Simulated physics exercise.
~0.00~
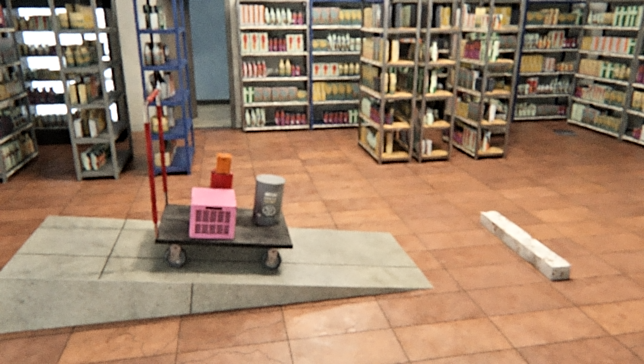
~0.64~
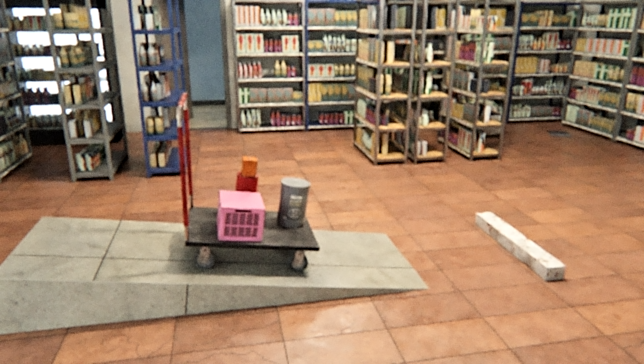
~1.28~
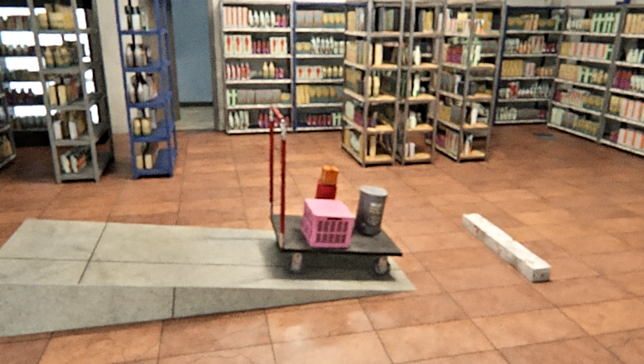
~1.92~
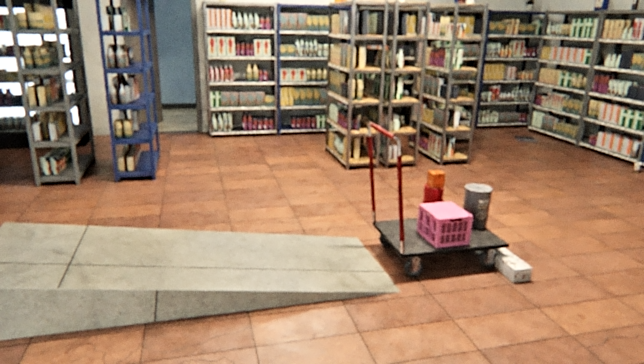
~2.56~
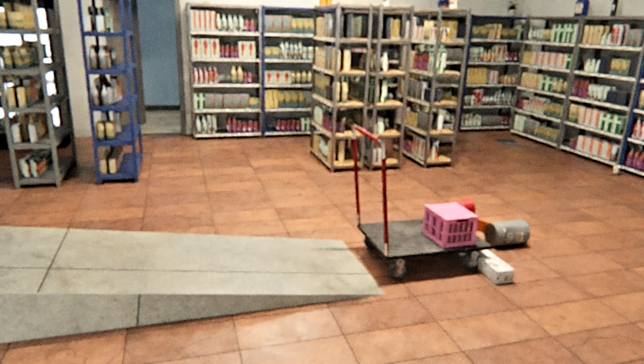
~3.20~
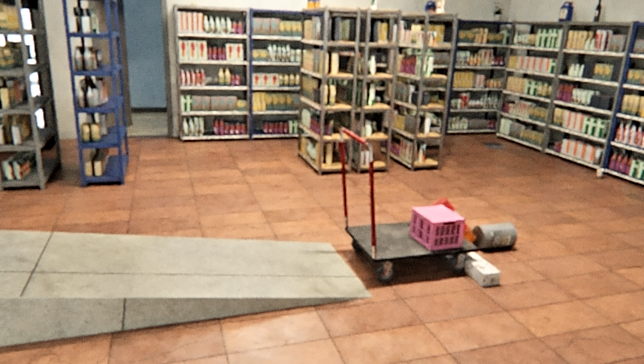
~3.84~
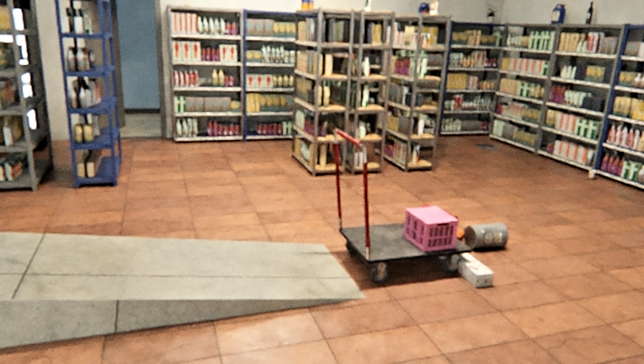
In a shop lined with shelves of bottles, a loaded trolley rolled right, down a low ramp and across the tiled floor until it hit a white kerb, where the grey pail, orange parcel and red canister toppled forward while the pink crate stayed upright aboard.
